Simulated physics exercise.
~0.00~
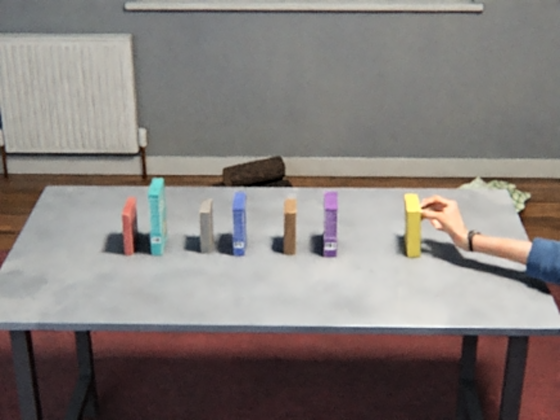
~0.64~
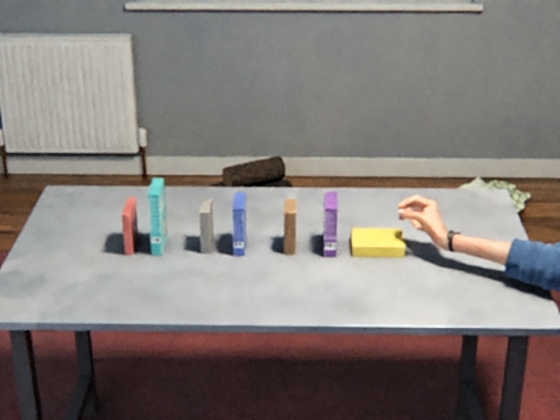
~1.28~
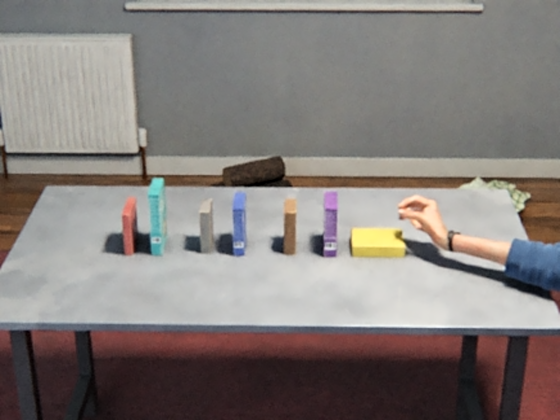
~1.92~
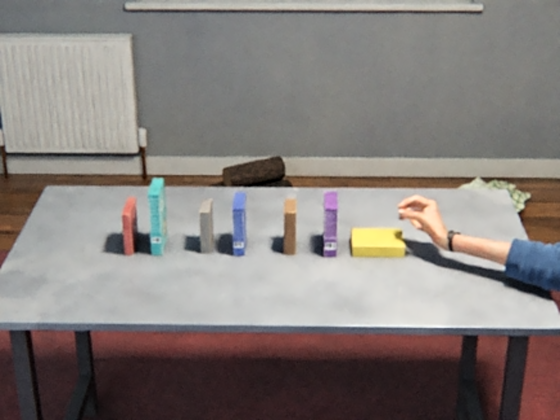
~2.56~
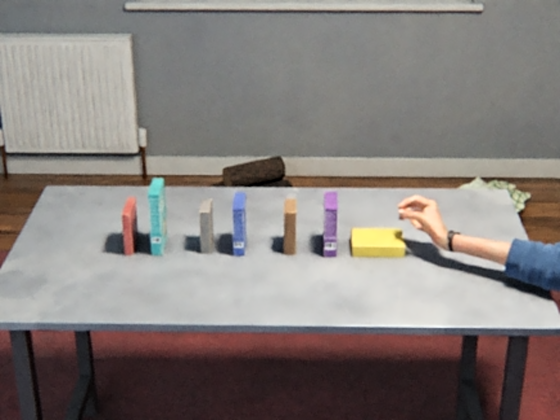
On a grey table, a hand at the right tipped the yellow board over to the left, and it landed flat just short of the purple packet. The other six upright pieces stayed standing, and the hand hovered nearby.
